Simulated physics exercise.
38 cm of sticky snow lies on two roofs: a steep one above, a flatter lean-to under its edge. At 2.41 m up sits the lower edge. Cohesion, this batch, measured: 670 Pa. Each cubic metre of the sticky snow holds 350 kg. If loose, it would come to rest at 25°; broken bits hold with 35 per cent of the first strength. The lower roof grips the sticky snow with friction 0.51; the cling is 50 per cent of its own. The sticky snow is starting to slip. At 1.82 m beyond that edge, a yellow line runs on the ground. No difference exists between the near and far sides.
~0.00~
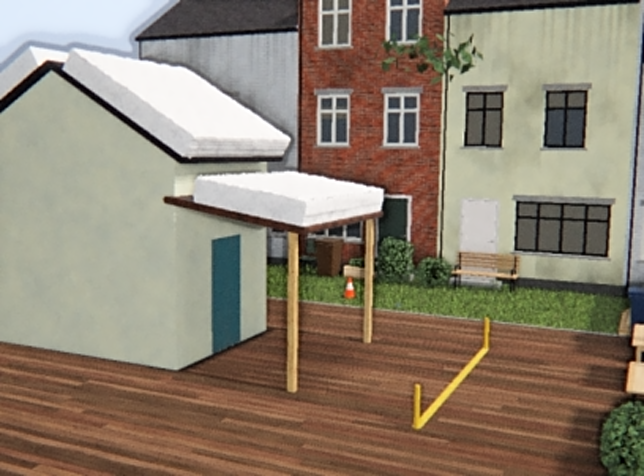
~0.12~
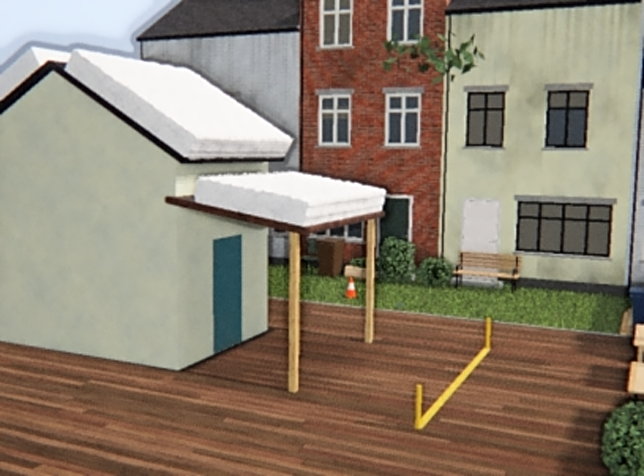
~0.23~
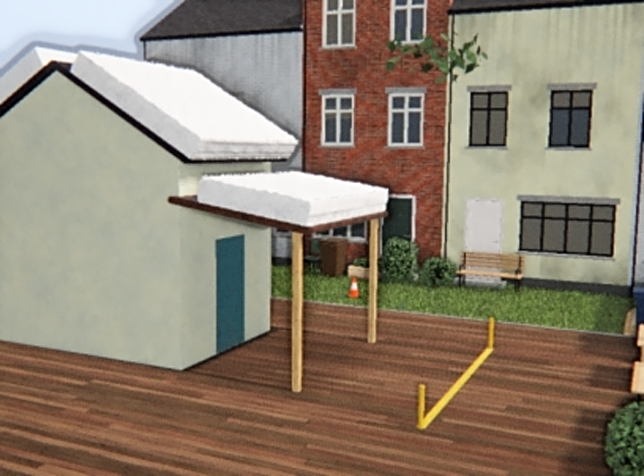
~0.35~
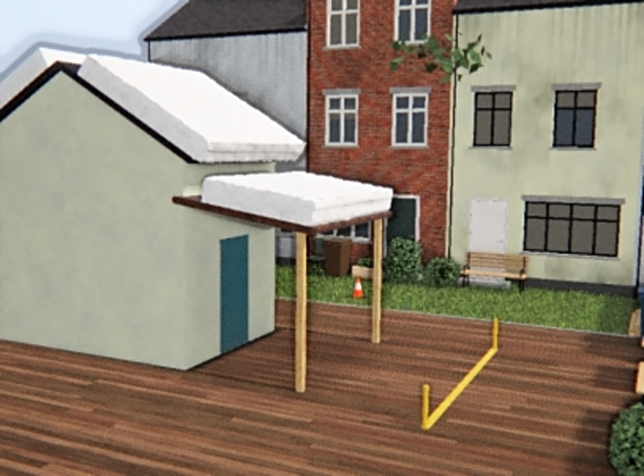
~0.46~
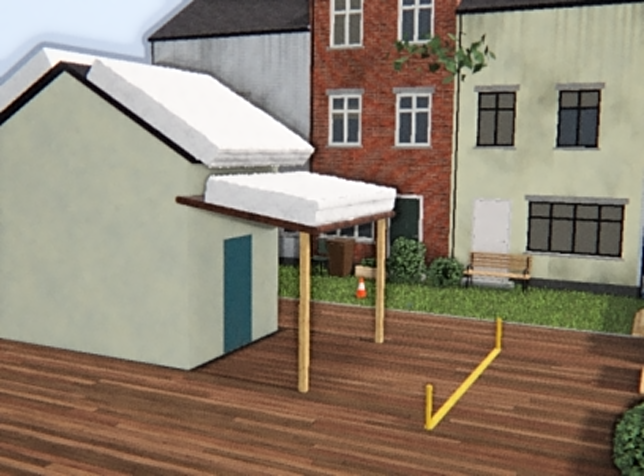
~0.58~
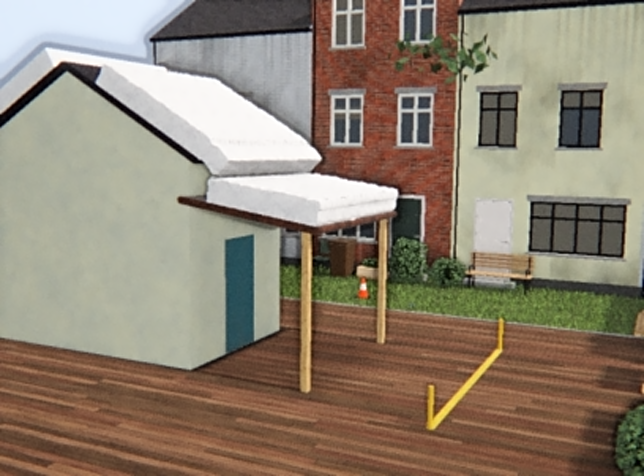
The thick slab of snow on the shed's steep roof slid slowly down to the right, baring a dark strip near the ridge and poking out over the snow-covered lean-to below.
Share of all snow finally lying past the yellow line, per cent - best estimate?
About 0 percent.
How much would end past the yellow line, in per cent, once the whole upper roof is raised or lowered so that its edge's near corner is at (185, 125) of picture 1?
10 per cent or so.
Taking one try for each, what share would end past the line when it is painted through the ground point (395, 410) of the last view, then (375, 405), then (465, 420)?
In order, some 2, 3 and 0 percent would end past it.
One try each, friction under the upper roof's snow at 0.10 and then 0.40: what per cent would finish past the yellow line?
Try 1: 2 %; try 2: 0 %.
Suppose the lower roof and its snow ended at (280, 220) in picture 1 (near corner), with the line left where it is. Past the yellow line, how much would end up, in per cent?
1 %.
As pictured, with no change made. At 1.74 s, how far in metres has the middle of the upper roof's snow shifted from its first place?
I'd reckon close to 2.0 m.
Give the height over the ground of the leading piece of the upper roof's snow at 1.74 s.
About 2.8 m.
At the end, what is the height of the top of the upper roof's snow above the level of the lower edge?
I'd put it at around 1.4 m up.
After 1.11 s, none is below the lower edge and 0 % is past the line.
After 1.74 s, none is below the lower edge and 0 % is past the line.
After 2.37 s, none is below the lower edge and 0 % is past the line.
After 3.00 s, 8 % is below the lower edge and 0 % is past the line.
After 4.60 s, at the end, 17 % is below the lower edge and 0 % is past the line.
